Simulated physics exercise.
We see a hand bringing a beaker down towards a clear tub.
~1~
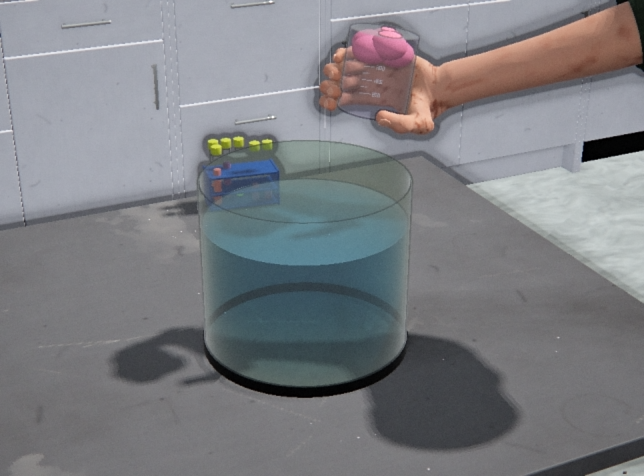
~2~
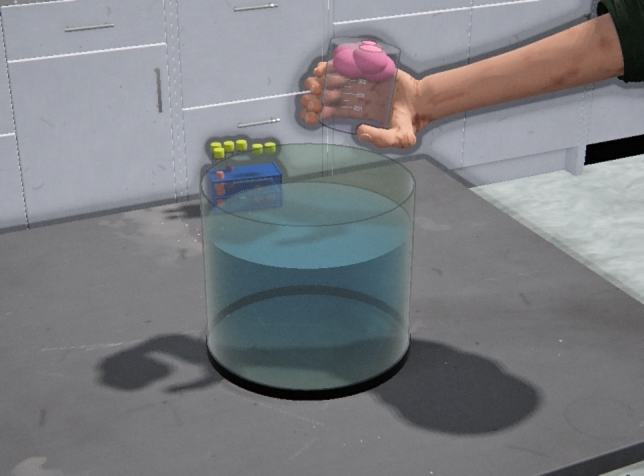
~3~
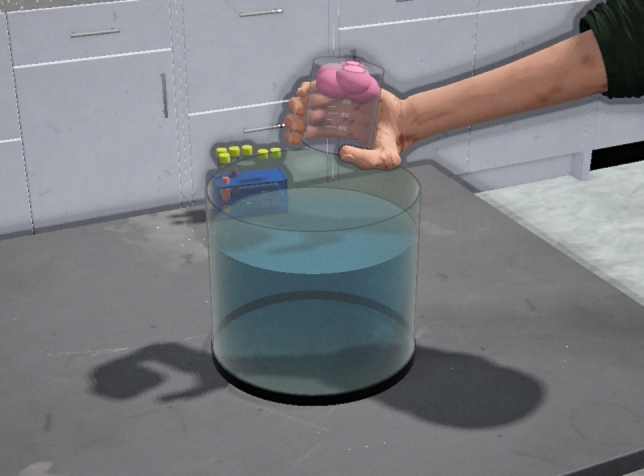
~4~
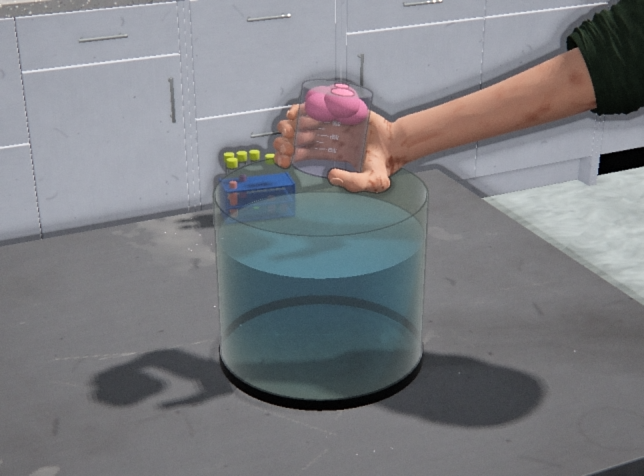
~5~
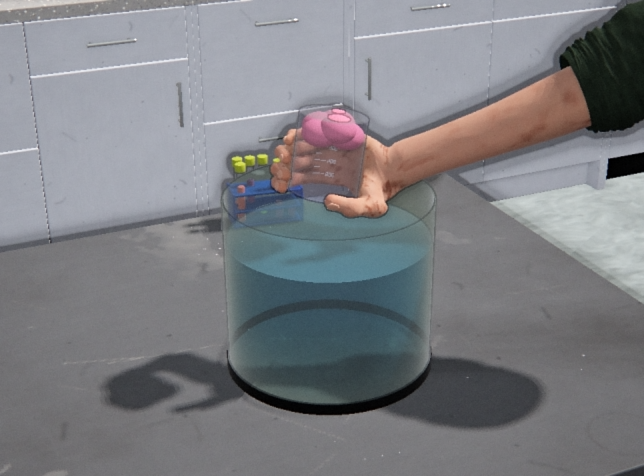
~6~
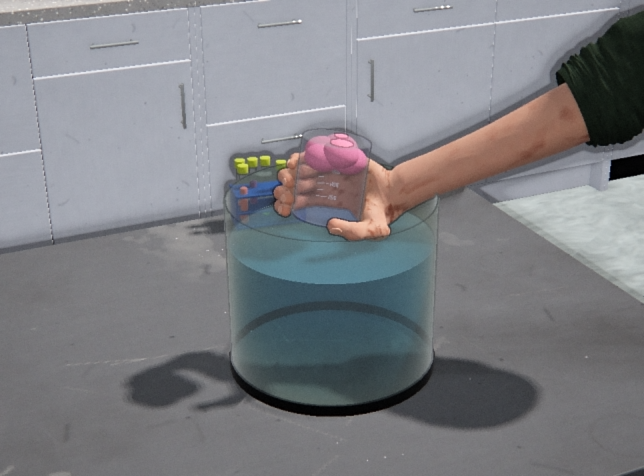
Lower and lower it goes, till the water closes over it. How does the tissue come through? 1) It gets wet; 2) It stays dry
Answer: 2.
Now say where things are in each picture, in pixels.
The first frame shows beaker (378, 72) mouth down; above the clear tub.
The second frame shows beaker (359, 86) mouth down; tissue (364, 58); coming down.
The third frame shows beaker (343, 106) mouth down; lower.
The fourth frame shows beaker (332, 129) mouth down; tissue (336, 101); lower still.
The fifth frame shows beaker (329, 155) mouth down; close to the surface.
The sixth frame shows beaker (331, 179) mouth down; tissue (336, 151); just over the surface.
Soon after, the beaker enters the water.
Later, air is trapped inside and holds the level down.
In the end, the beaker is under, still full of air, and the tissue is dry.
